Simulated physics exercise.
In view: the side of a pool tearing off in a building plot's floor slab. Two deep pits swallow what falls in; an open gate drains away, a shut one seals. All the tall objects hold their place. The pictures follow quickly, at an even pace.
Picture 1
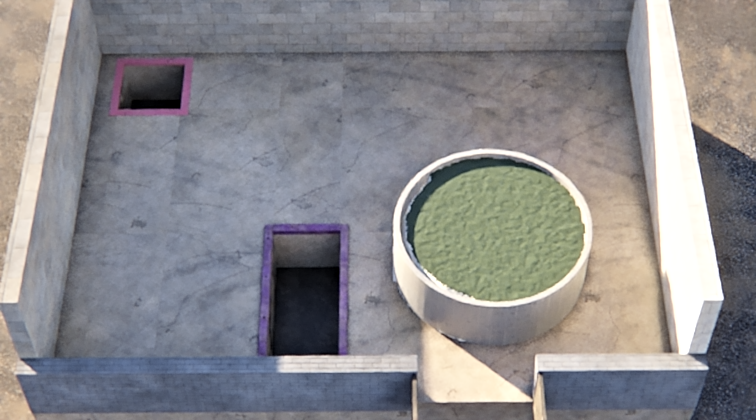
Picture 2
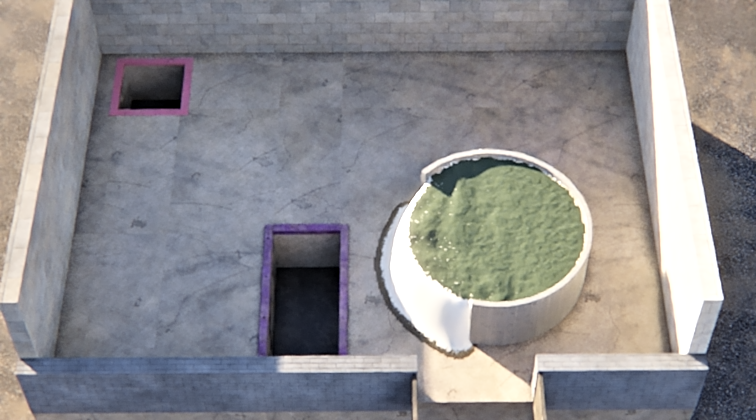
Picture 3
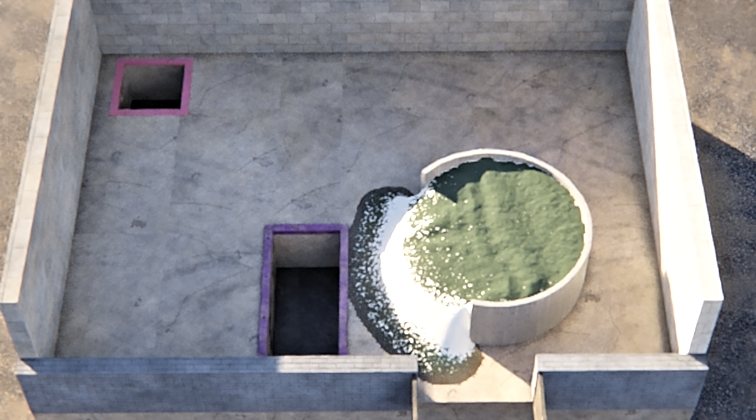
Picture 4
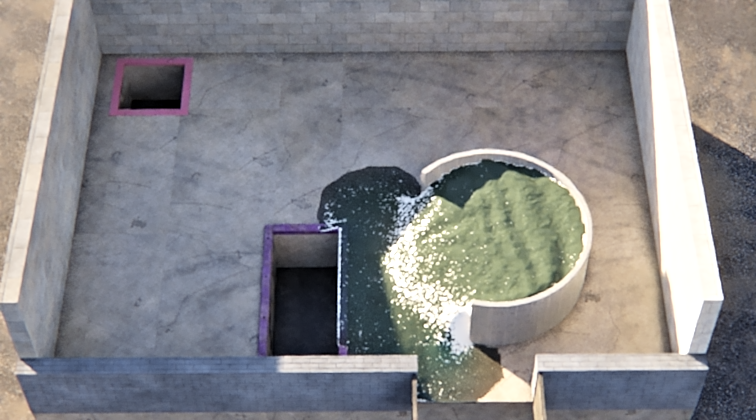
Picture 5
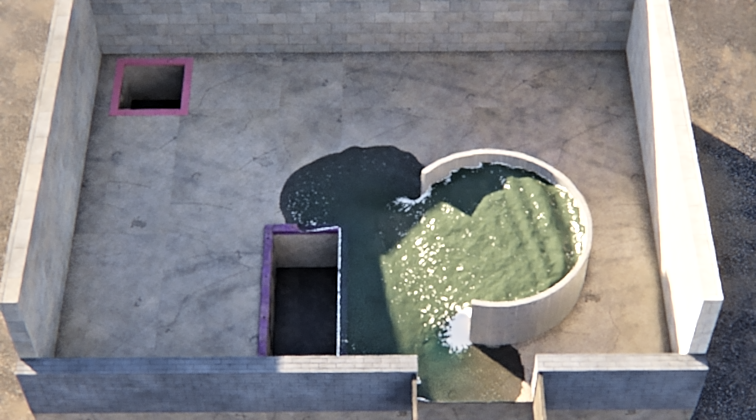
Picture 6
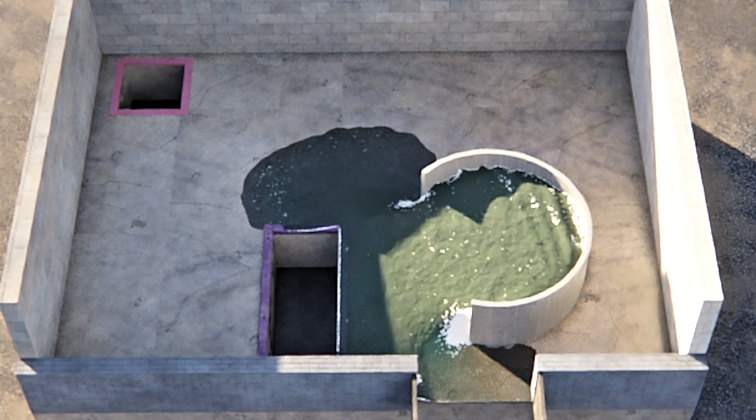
In a walled plot with two pits in its floor, the left side of a round pool tore open, and green water gushed out, reached the nearer pit's edge and spread leftward behind it.
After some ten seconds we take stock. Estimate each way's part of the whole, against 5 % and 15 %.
The gate takes from 5 to 15 %; the pink pit takes from 5 to 15 %; the purple pit takes over 15 %.
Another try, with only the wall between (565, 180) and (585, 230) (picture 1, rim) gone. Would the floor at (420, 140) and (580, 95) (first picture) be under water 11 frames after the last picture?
One after the other: Clear, under water.
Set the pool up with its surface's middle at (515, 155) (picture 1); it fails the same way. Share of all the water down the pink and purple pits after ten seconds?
Roughly, in per cent: Pink 25, purple 40.
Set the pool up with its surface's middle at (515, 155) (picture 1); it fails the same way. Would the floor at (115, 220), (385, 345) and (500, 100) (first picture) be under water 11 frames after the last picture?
In that order: Covered, under water, no water.
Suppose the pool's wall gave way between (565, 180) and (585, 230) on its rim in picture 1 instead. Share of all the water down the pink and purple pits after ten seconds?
Roughly, in per cent: Pink 10, purple 4.
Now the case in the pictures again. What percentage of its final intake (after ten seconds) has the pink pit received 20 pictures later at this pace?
Close to 40 %.
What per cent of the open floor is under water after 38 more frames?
Near 60 in a hundred.
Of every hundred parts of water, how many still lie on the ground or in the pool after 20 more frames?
About 42 per cent.
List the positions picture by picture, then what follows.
The first picture shows still water in the round pool at (493, 228).
In the second picture, the front is at (462, 354), out from the gap at (403, 273).
In the third picture, water pours out at (403, 274) and has run to a hidden place.
In the fourth picture, the front is at (371, 172), out from the gap at (403, 277).
In the fifth picture, water pours out at (403, 278) and has run to (302, 173).
In the sixth picture, the front is at (282, 154), out from the gap at (403, 278).
A moment on, water covers 40 % of the floor; the gate 3 %, the pink pit 0 %, the purple pit 21 %.
Next, water covers 45 % of the floor; the gate 4 %, the pink pit 1 %, the purple pit 38 %.
Then, water covers 45 % of the floor; the gate 5 %, the pink pit 4 %, the purple pit 50 %.
Later, water covers 60 % of the floor; the gate 6 %, the pink pit 8 %, the purple pit 56 %.
In the end, water covers 70 % of the floor; the gate 8 %, the pink pit 10 %, the purple pit 57 %.
